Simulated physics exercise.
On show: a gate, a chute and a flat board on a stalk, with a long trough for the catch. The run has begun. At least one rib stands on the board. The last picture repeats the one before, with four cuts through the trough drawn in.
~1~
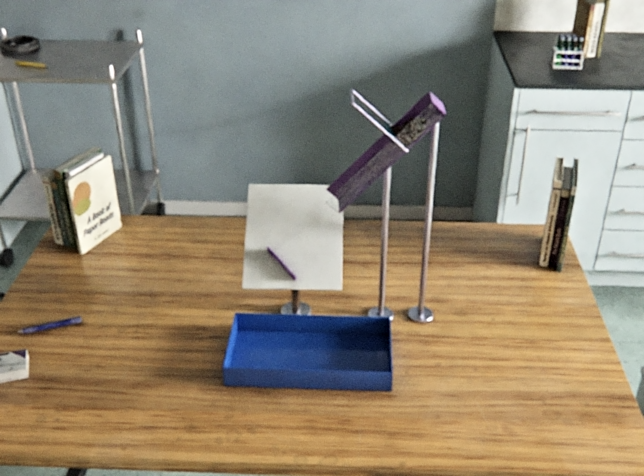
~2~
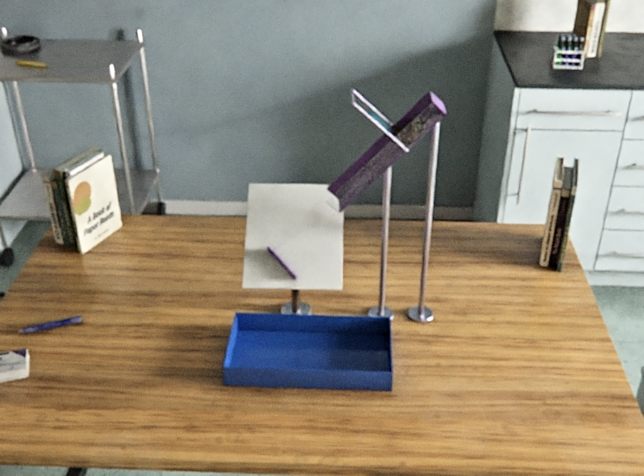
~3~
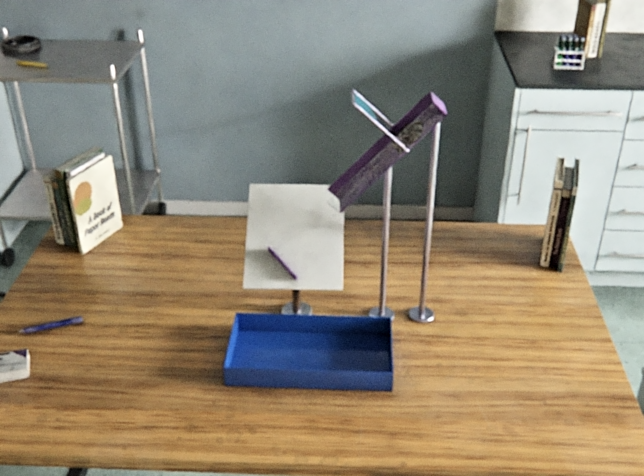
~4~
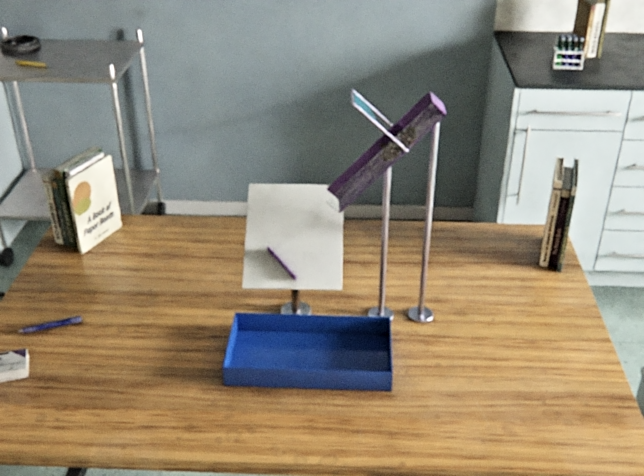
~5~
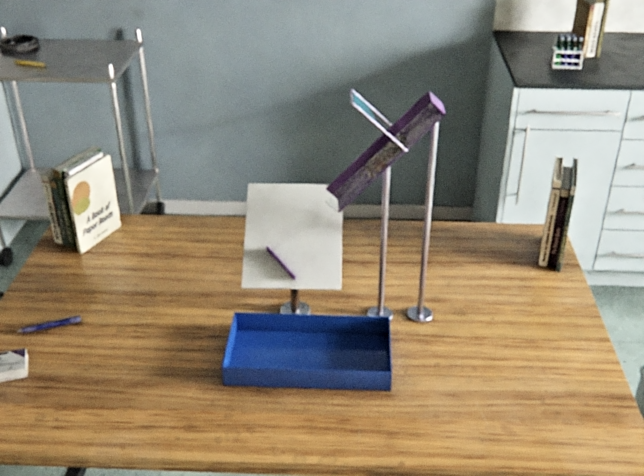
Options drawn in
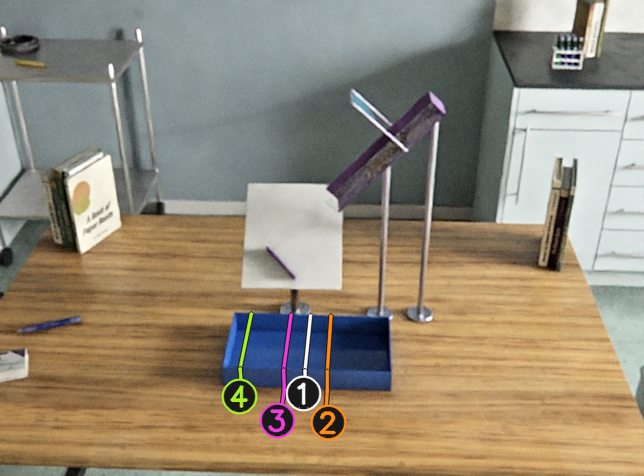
Small dark pieces slid a short way down the sloping purple chute, past a thin clear gate, above a tilted white board with a purple strip and an empty blue tray on a wooden table.
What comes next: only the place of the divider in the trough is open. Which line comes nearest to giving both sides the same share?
Best: 1.
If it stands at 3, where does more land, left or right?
More lands on the right.
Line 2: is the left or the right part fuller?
Left.
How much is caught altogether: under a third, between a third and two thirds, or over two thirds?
Over two thirds.
On the marked copy, line 1 crosses the front rim at (305, 369); line 2 crosses the front rim at (327, 370); line 3 crosses the front rim at (283, 369); line 4 crosses the front rim at (240, 367).
If 1 is chosen, of what is caught, close to half on the left of the divider, close to half on the right.
If 2 is chosen, of what is caught, the whole lot on the left of the divider, none at all on the right.
If 3 is chosen, of what is caught, a small share on the left of the divider, all but a few on the right.
If 4 is chosen, of what is caught, none at all on the left of the divider, the whole lot on the right.
